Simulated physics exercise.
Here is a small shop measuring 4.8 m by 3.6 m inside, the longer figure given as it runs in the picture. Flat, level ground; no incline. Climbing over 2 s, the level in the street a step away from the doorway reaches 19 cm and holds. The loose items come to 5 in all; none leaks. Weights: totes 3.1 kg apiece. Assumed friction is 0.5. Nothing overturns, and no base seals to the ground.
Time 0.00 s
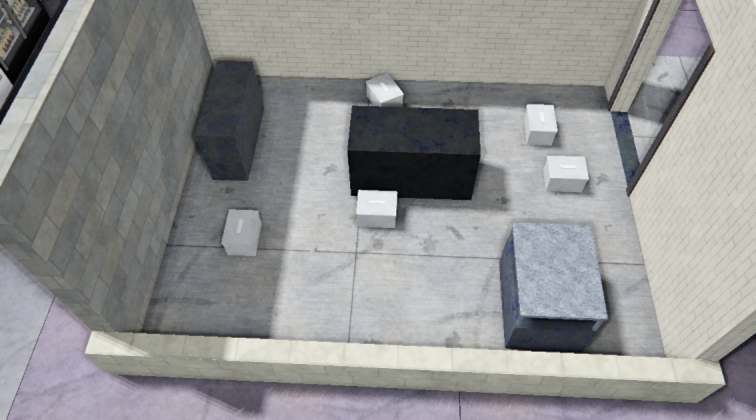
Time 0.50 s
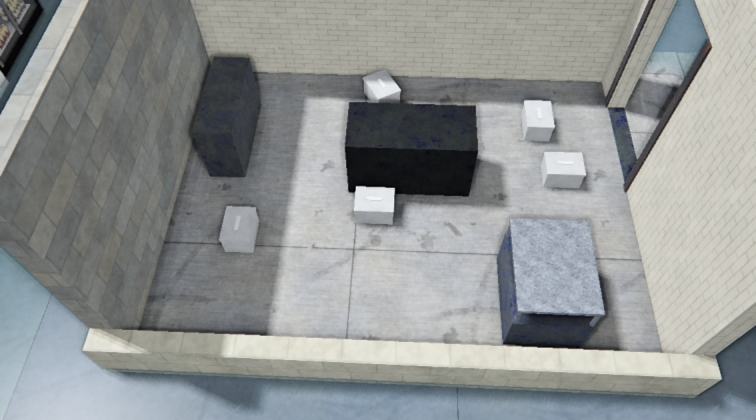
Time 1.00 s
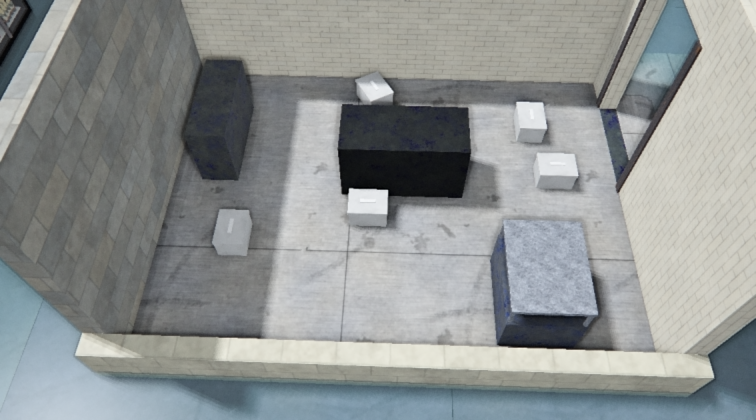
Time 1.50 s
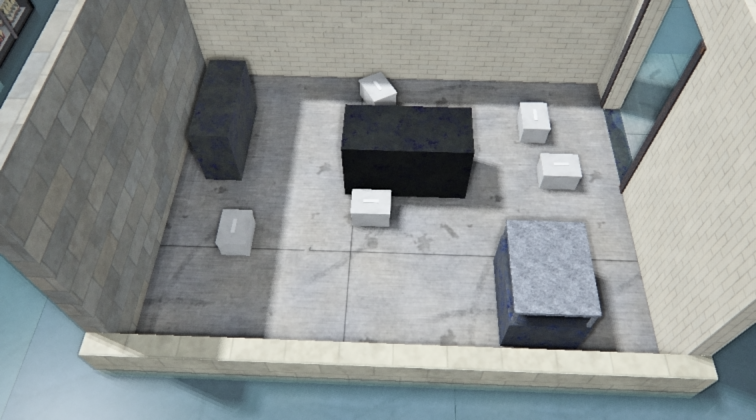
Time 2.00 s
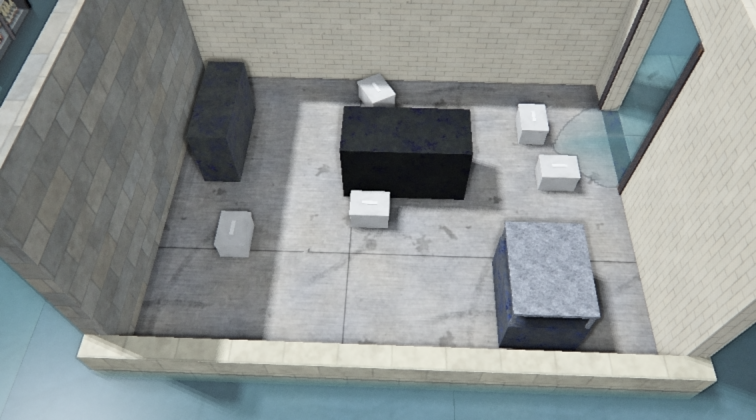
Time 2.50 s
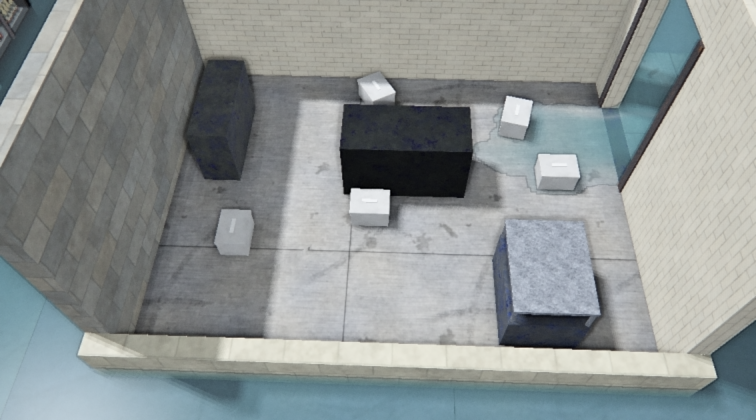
In a small walled shop seen from above, pale totes sit around dark blocks on a dry grey floor, while the ground outside turns from purplish to blue. Water then comes in by the opening on the right and spreads thinly across the floor, and one tote there shifts slightly left.
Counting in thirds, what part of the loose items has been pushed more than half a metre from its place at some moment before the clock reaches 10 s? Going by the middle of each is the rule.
The portion reaches two thirds.
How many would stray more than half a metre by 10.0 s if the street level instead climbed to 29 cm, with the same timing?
Then it comes to 4.
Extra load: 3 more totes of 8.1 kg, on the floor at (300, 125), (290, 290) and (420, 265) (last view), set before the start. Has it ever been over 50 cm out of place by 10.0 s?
One: Beyond it. Two: Within it. Three: Within it.
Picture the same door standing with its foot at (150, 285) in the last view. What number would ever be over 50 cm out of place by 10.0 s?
You'd get 5 in that case.
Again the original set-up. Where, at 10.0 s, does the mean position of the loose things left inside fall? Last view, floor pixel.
Mean floor pixel: About (326, 224).
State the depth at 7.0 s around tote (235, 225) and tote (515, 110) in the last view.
2 and 11 cm.
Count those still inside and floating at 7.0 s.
Just then, the number is 3.
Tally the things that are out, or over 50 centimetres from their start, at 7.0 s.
At that time I count 3.
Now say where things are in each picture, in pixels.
A tote at (542, 118), on the bottom; a tote at (568, 167) rests on the ground; 0.0 m2 under water; 0 of 5 have shifted, in the first frame.
A tote at (539, 114), on the bottom; a tote at (565, 163) rests on the ground; water covers 0.0 m2; 0 of 5 have shifted, in the second frame.
A tote at (532, 115), on the bottom; a tote at (558, 164) rests on the ground; water covers 0.0 m2; 0 of 5 have shifted, in the third frame.
A tote at (535, 116) rests on the ground; a tote at (561, 165) rests on the ground; 0.0 m2 under water; 0 of 5 have shifted, in the fourth frame.
A tote at (534, 117) rests on the ground; a tote at (560, 166) rests on the ground; water covers 0.5 m2; 0 of 5 have shifted, in the fifth frame.
A tote at (517, 111) rests on the ground, 19 cm from its start; a tote at (559, 165) rests on the ground; 1.3 m2 under water; 1 of 5 have shifted, in the sixth frame.
After 3.5 s 2 of 5 are over 50 cm from their spots; 0 afloat.
After 4.5 s 3 of 5 are over 50 cm from their spots; 2 afloat.
After 7.0 s 3 of 5 are over 50 cm from their spots; 3 afloat.
After 10.0 s 4 of 5 are over 50 cm from their spots, and 4 have been at some point; 4 afloat.
